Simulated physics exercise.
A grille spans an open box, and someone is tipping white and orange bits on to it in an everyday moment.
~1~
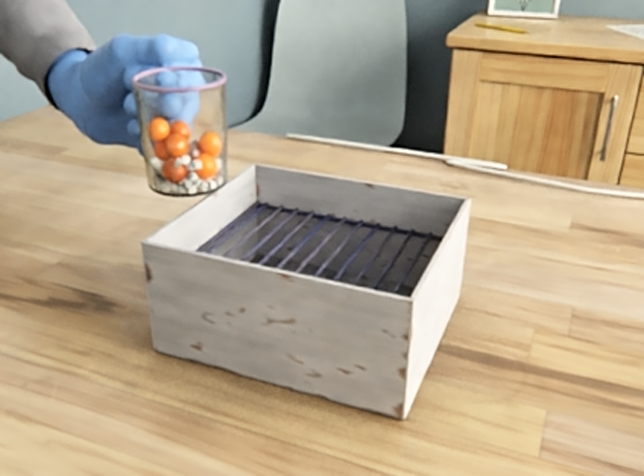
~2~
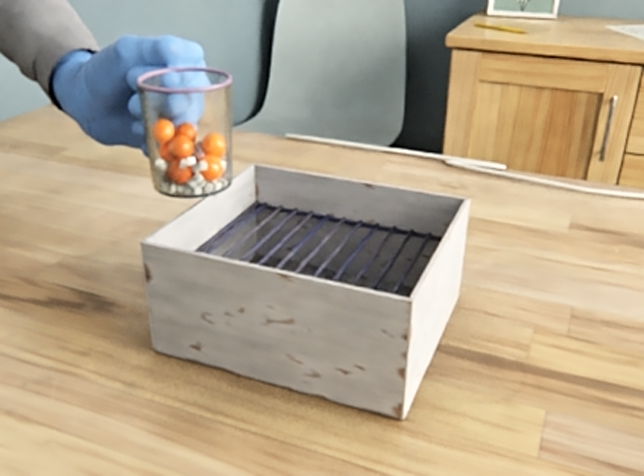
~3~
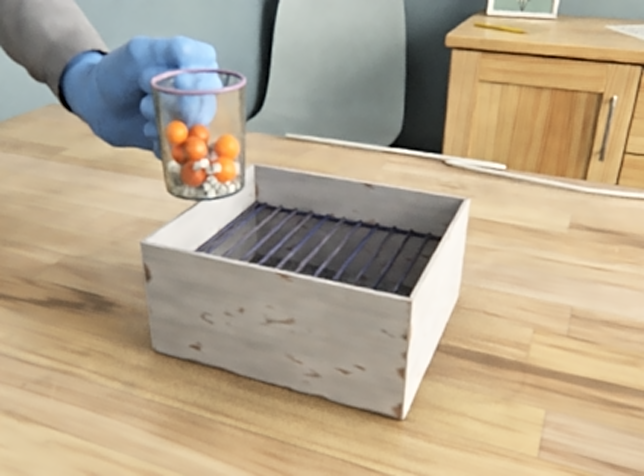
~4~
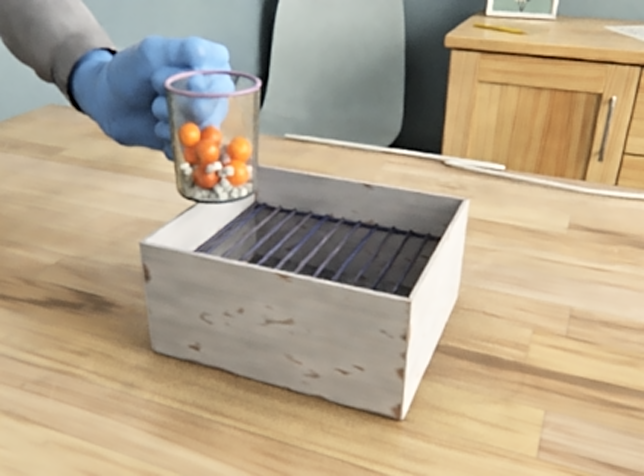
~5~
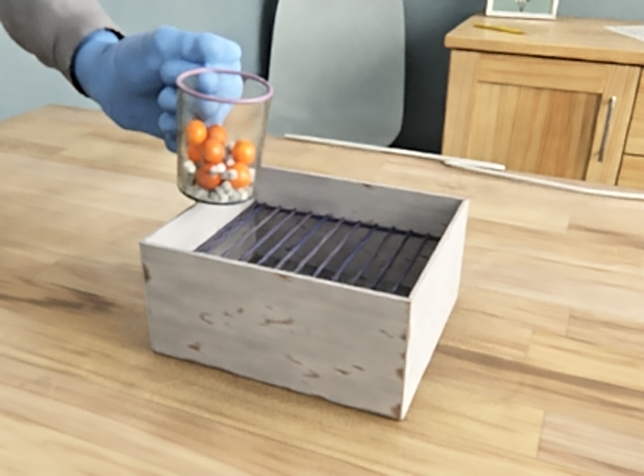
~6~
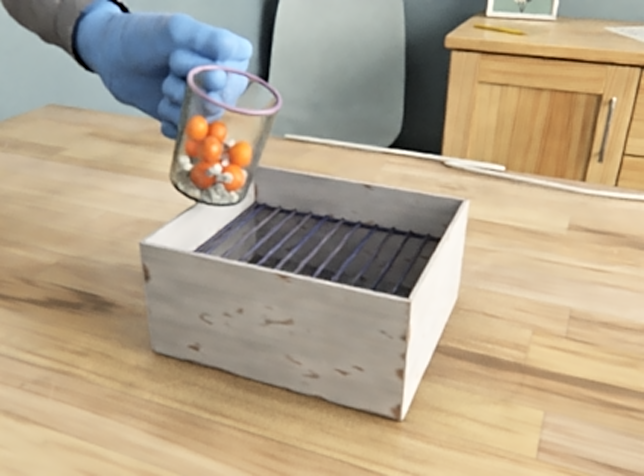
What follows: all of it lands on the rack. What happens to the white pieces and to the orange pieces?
White: Fallen below; orange: Kept above.
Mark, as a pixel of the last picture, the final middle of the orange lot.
Settled position: Approx. (298, 237).
Then, 0.35 s after the last picture, white ones, all in the cup; orange ones, all in the cup.
Then, 0.73 s after the last picture, white ones, all in the cup; orange ones, all in the cup.
Then, 1.18 s after the last picture, white ones, about a quarter in the cup, about a third on or over the wires, about a third under the rack; orange ones, all on or over the wires.
At rest, white ones, a stray few on the wires, nearly all under the rack; orange ones, all on the wires, none under the rack.
